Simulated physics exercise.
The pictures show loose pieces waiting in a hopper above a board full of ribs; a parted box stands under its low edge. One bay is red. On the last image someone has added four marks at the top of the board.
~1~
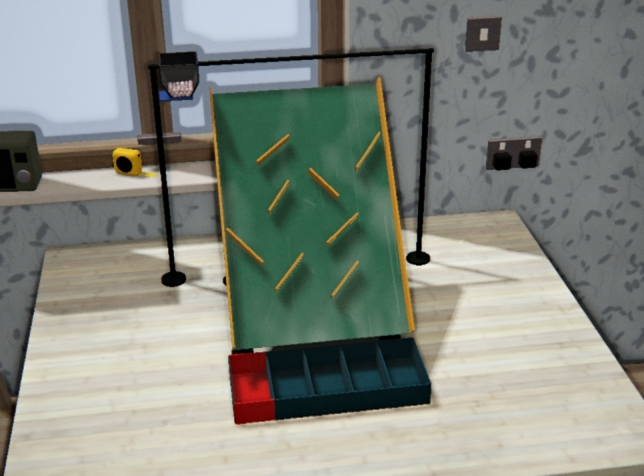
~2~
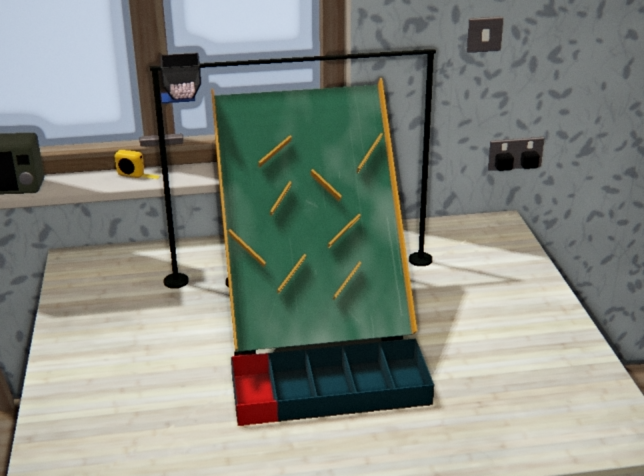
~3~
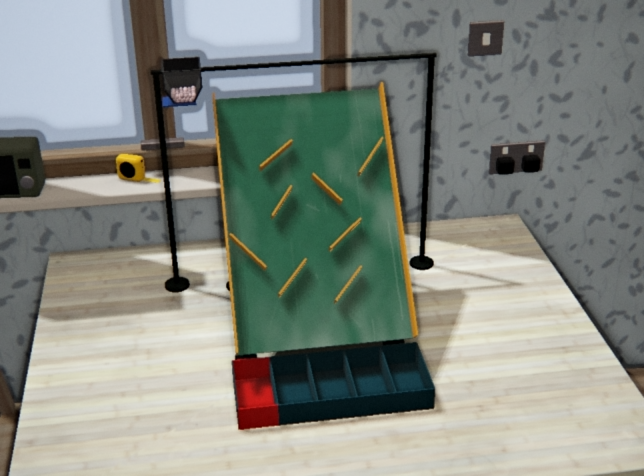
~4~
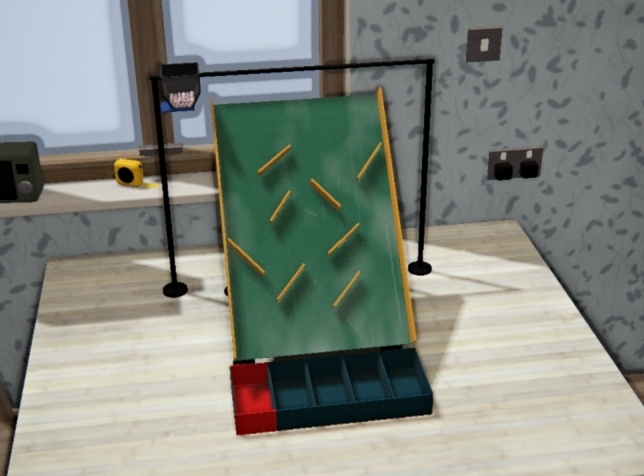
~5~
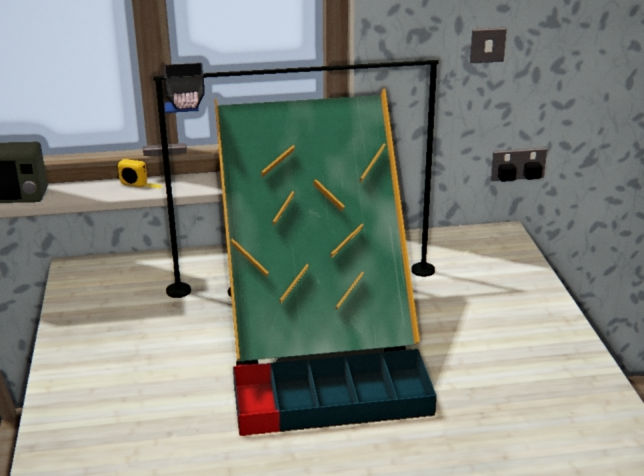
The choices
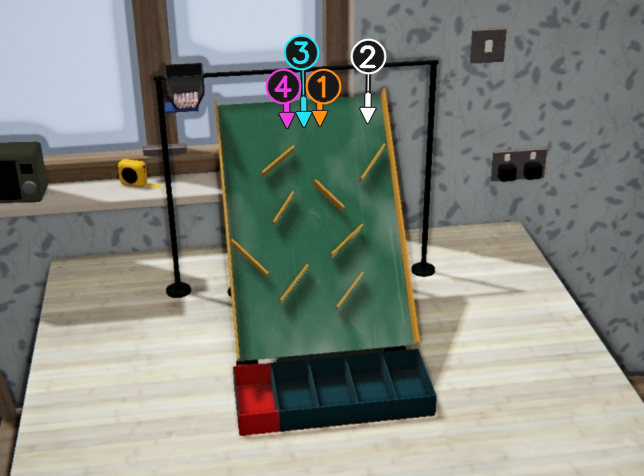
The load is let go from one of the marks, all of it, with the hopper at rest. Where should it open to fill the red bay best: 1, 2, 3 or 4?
It is 4.
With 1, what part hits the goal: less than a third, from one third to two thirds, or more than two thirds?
It is less than a third.
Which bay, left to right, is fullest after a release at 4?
The first.
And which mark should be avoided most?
Here it is mark 2.
On the marked copy, mark 1 meets the board at (319, 120); mark 2 meets the board at (367, 117); mark 3 meets the board at (303, 121); mark 4 meets the board at (287, 122).
With 1, about a quarter in the red bay, about two thirds in other bays, a small part outside the box.
With 2, a small part in the red bay, most in other bays, a small part outside the box.
With 3, about a quarter in the red bay, about half in other bays, about a quarter outside the box.
With 4, about two thirds in the red bay, about a quarter in other bays, a small part outside the box.
